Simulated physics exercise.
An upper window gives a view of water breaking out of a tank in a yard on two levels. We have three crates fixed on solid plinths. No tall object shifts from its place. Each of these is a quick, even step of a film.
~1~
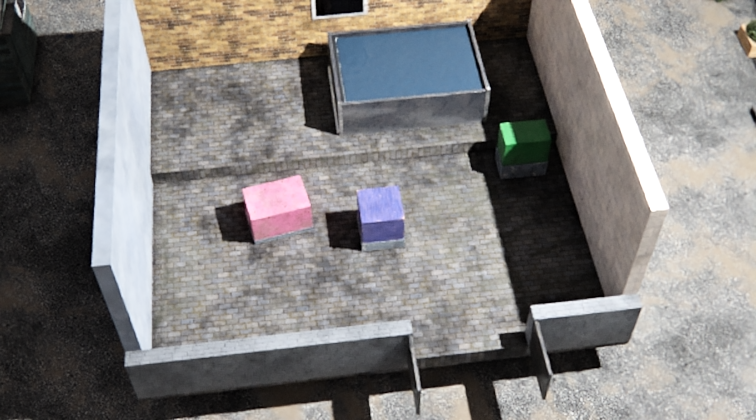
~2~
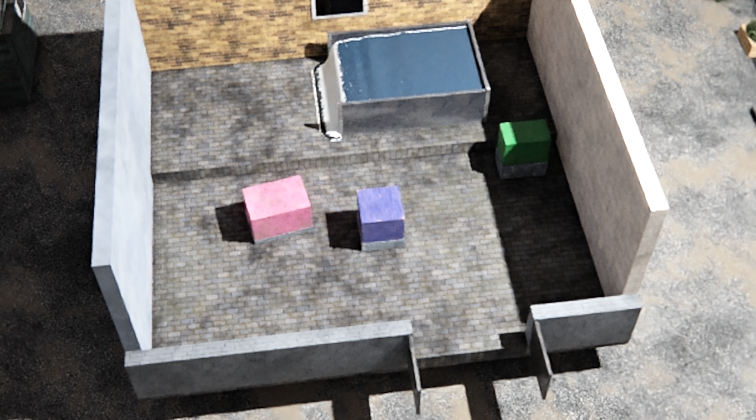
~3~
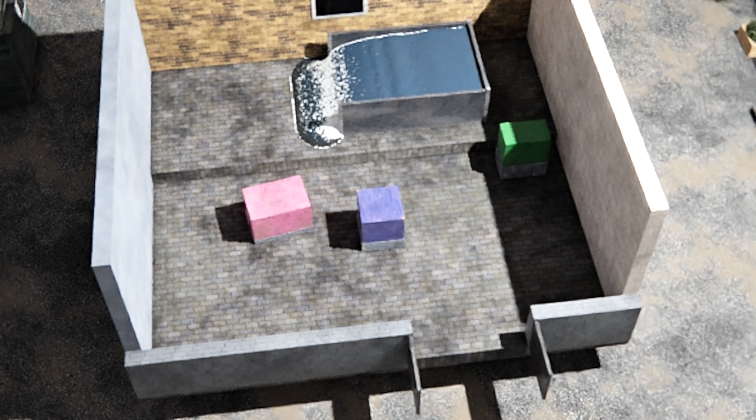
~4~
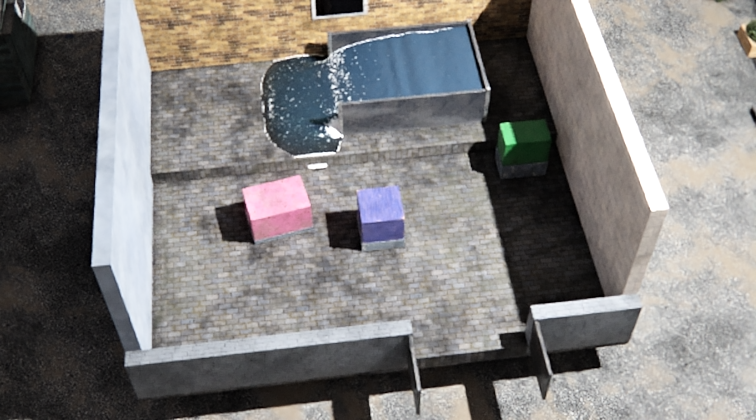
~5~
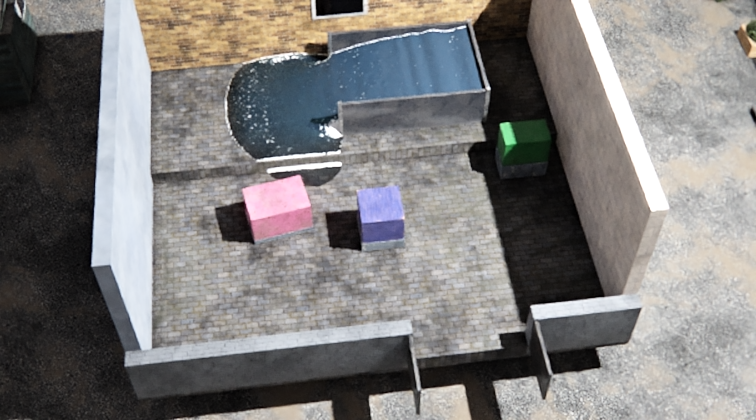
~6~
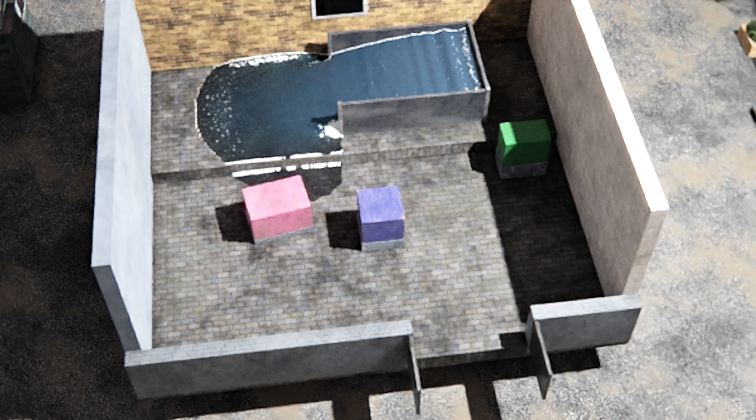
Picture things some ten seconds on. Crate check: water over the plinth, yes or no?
Pink crate yes, blue crate no, green crate no.
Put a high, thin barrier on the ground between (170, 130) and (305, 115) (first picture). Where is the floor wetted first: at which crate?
The crate marked pink.
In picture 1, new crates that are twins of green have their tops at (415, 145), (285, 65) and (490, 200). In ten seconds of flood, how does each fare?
So, the first one stays clear of it, the next one gets caught, and the final one stays clear of it.
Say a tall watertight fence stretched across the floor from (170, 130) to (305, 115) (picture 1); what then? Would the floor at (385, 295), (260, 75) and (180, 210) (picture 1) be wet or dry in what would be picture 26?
As listed: Awash, wet, flooded.
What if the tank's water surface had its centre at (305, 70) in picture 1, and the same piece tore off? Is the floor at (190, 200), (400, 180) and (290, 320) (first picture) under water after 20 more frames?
The first spot is inundated, the second not reached, and the third inundated.
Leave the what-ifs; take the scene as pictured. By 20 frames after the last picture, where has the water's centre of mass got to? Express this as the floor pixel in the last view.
Around pixel (253, 150).
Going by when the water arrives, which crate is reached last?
Note: The green one.
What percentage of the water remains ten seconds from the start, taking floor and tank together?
Around 96 parts in a hundred.
A moment on, water covers 30 % of the floor; the pink crate water round its plinth, the blue crate not reached, the green crate not reached.
Next, water covers 30 % of the floor; the pink crate water round its plinth, the blue crate not reached, the green crate not reached.
Then, water covers 40 % of the floor; the pink crate water round its plinth, the blue crate water round its plinth, the green crate not reached.
Later, water covers 75 % of the floor; the pink crate water round its plinth, the blue crate water round its plinth, the green crate not reached.
In the end, water covers 90 % of the floor; the pink crate was topped, the blue crate stayed above the water, the green crate stayed above the water.
